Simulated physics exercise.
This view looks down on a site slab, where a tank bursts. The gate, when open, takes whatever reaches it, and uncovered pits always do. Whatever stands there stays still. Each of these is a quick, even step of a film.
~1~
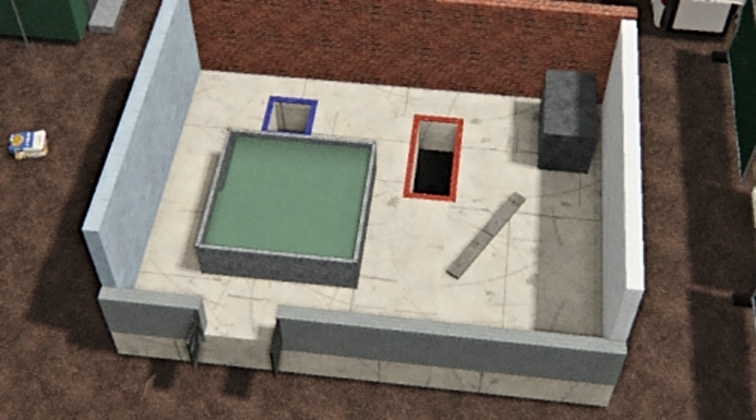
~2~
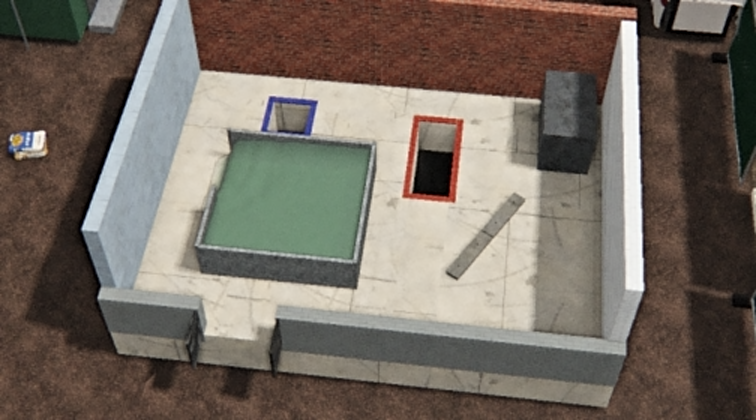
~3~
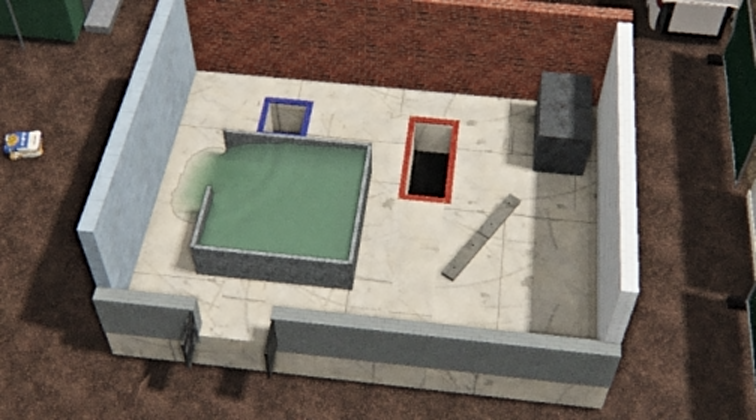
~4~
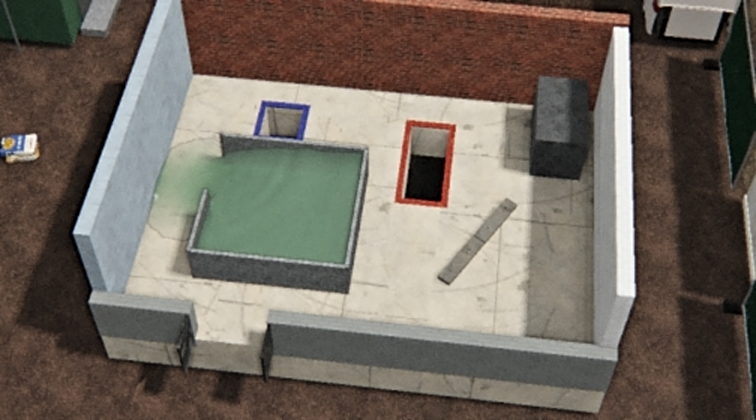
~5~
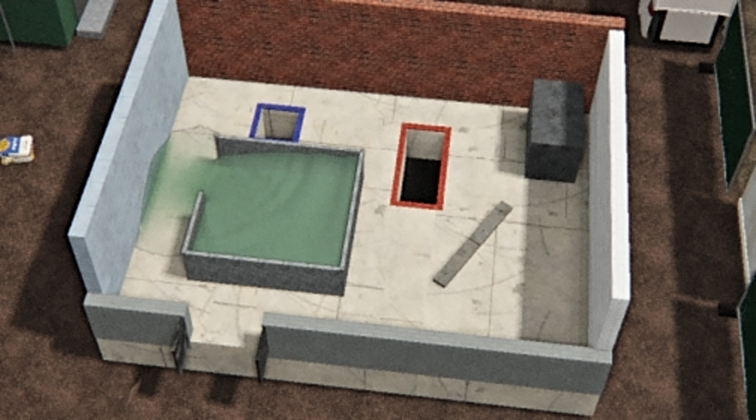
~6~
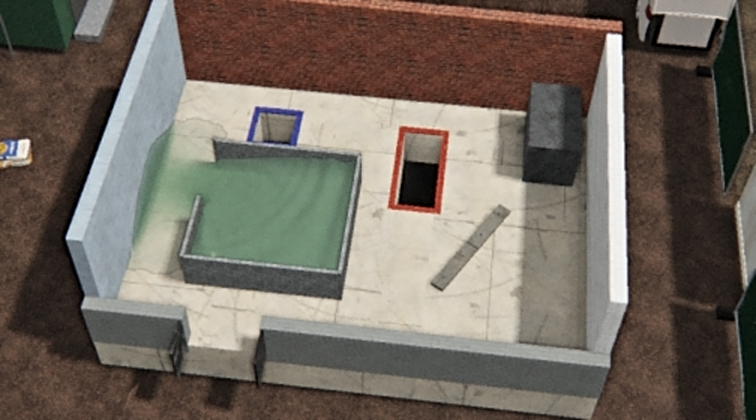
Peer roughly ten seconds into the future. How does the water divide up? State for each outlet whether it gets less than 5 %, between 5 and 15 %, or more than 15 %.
Outcome. The gate gets between 5 and 15 %. The blue pit gets more than 15 %. The red pit gets between 5 and 15 %.
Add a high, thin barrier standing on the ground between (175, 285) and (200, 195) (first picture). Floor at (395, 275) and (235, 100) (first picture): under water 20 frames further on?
Going by the list, I'd say kept clear of the flood, then reached by the flood.
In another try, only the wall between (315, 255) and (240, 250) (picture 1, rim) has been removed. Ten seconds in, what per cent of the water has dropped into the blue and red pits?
The blue pit takes 0 per cent and the red pit 4 per cent.
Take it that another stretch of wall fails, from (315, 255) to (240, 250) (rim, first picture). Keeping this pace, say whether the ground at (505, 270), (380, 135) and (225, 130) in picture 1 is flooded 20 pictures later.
First point swamped, second point spared, third point spared.
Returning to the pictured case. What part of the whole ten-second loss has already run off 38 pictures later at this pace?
I'd say about 55 per cent.
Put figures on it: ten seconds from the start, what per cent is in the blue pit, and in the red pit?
I'd put them at roughly 18 and 12 per cent respectively.
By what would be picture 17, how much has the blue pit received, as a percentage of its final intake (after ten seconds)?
I make it 0 per cent.
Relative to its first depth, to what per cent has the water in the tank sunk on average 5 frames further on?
76 percent or so.
A moment on, water covers 15 % of the floor; the gate 0 %, the blue pit 0 %, the red pit 0 %.
Next, water covers 25 % of the floor; the gate 0 %, the blue pit 0 %, the red pit 0 %.
Then, water covers 45 % of the floor; the gate 1 %, the blue pit 3 %, the red pit 1 %.
Later, water covers 70 % of the floor; the gate 4 %, the blue pit 10 %, the red pit 6 %.
In the end, water covers 95 % of the floor; the gate 7 %, the blue pit 17 %, the red pit 11 %.
